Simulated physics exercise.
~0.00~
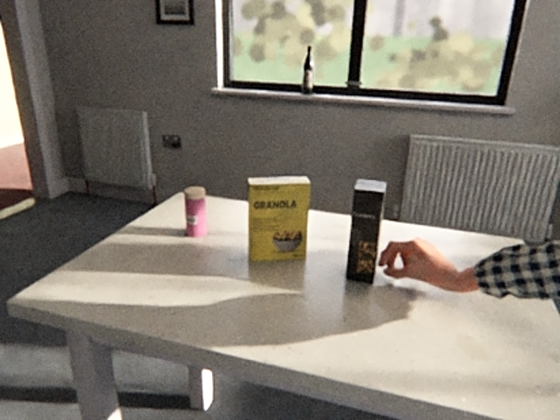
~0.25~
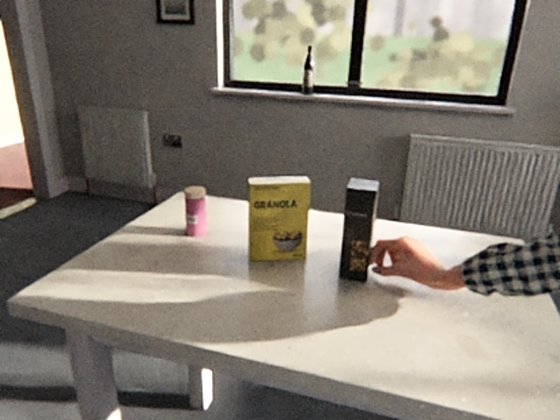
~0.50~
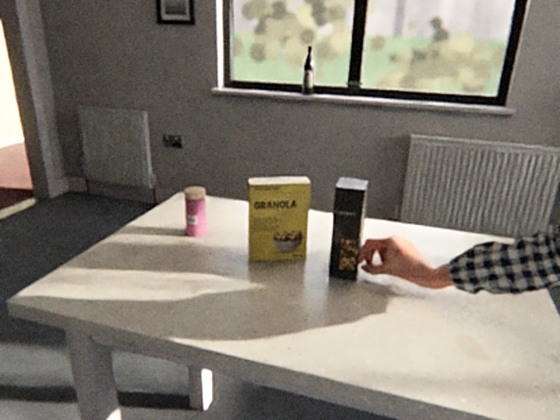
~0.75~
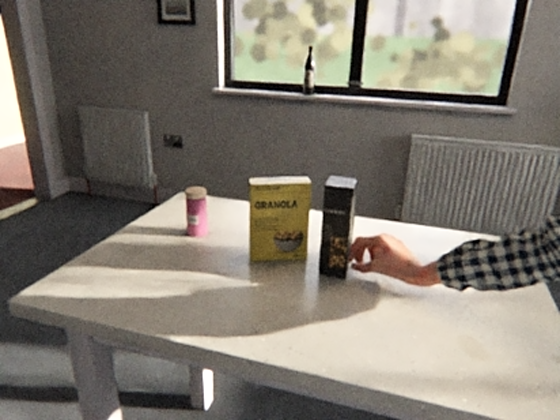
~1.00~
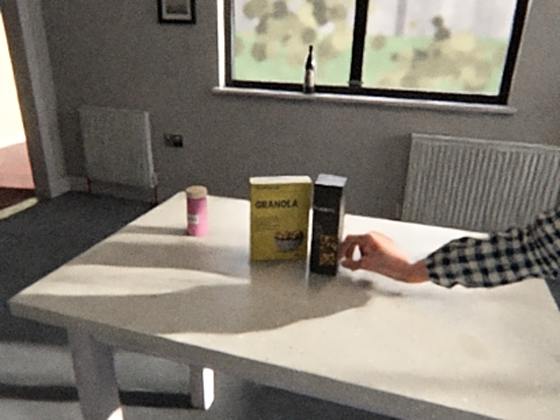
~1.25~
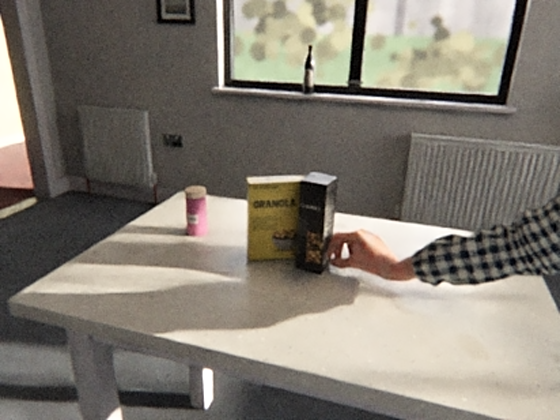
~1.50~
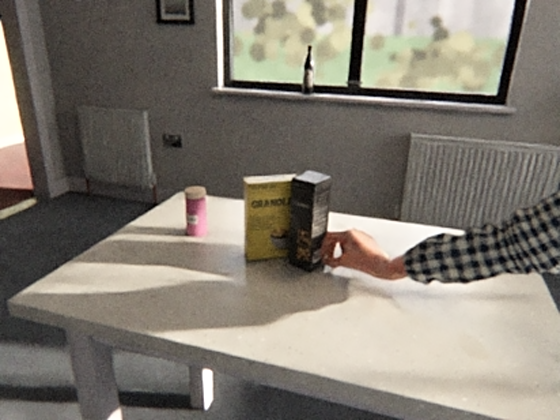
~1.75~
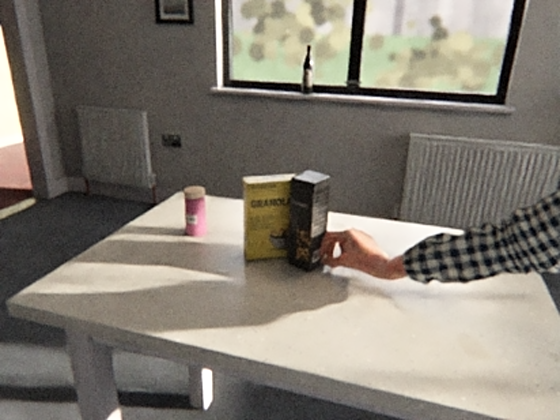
A black carton was pushed steadily left across the table by a hand in a checked sleeve, ending up partly in front of the yellow granola box, still upright, while the pink shaker stayed where it was.
